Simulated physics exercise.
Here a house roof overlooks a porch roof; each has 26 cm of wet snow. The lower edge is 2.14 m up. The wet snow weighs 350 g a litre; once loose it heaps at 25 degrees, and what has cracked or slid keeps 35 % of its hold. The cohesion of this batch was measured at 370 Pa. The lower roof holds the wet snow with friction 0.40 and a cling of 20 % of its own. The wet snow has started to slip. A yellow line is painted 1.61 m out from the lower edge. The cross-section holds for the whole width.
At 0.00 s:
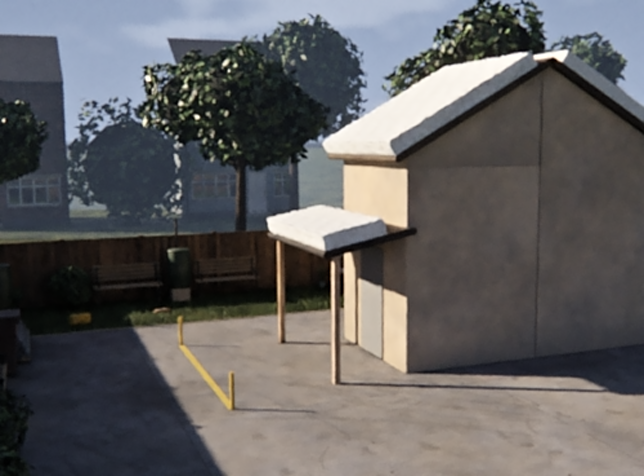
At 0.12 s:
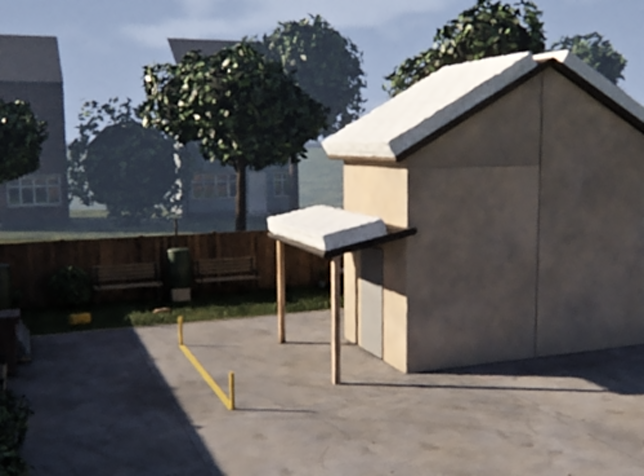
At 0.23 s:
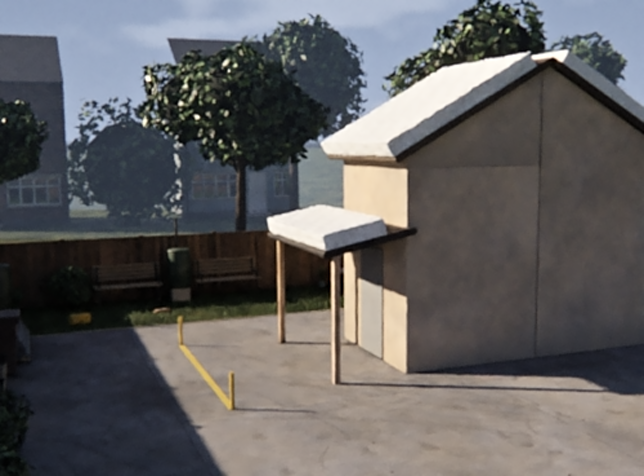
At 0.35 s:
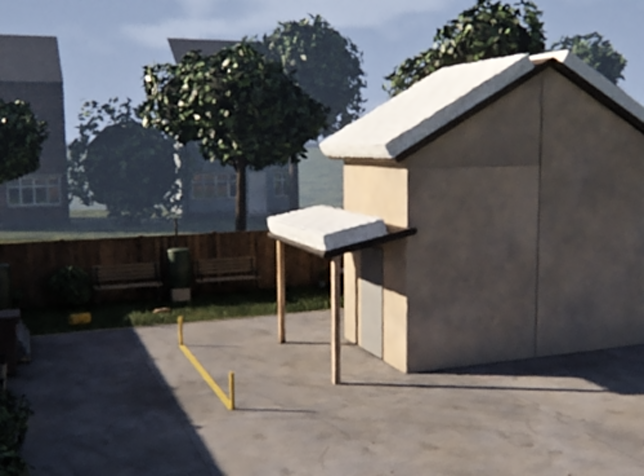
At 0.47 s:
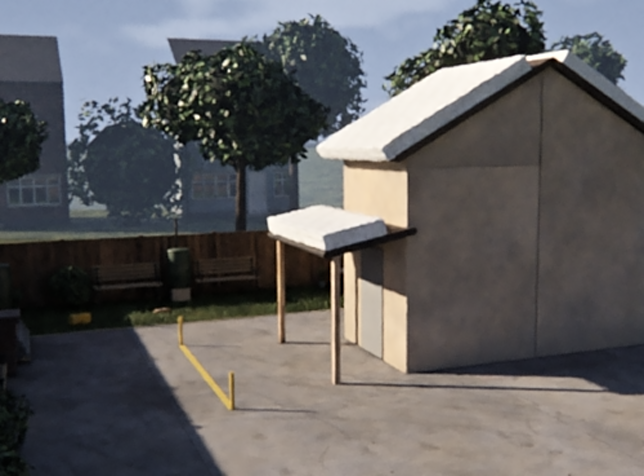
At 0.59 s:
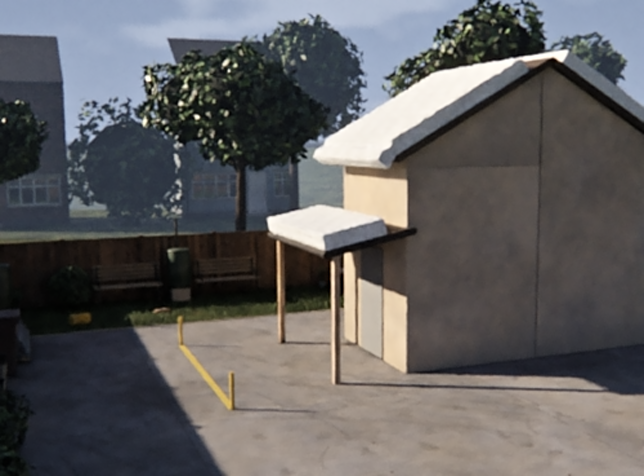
A thick white layer of snow on the large roof at the right creeps slightly down its left-facing slope, its lower edge edging out over the eave in a fixed, slightly elevated view of a sunlit paved yard. Below stand a beige building, a snow-covered porch roof on wooden posts and a low yellow bar, with dark trees, a brown fence and hazy houses behind. The porch snow and everything else stay still.
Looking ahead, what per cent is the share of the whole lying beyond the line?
Close to 41 per cent.
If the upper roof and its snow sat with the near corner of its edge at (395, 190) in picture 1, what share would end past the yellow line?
In that case some 25 per cent.
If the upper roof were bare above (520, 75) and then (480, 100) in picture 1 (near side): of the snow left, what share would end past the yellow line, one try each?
In turn about 35 %, 20 %.
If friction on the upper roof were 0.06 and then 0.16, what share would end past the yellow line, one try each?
In turn about 45 %, 45 %.
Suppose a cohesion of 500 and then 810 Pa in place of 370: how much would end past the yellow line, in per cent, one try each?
In that order: 40 %, 30 %.
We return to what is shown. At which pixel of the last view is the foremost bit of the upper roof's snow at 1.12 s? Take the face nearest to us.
Around (343, 226).
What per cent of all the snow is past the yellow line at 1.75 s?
About 0 %.
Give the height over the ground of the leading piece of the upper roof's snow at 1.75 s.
About 2.2 m.
By 1.12 s, none is below the lower edge and 0 % is past the line.
By 1.75 s, none is below the lower edge and 0 % is past the line.
By 2.37 s, 35 % is below the lower edge and 0 % is past the line.
By 3.00 s, 73 % is below the lower edge and 33 % is past the line.
By 3.90 s, at the end, 74 % is below the lower edge and 41 % is past the line.
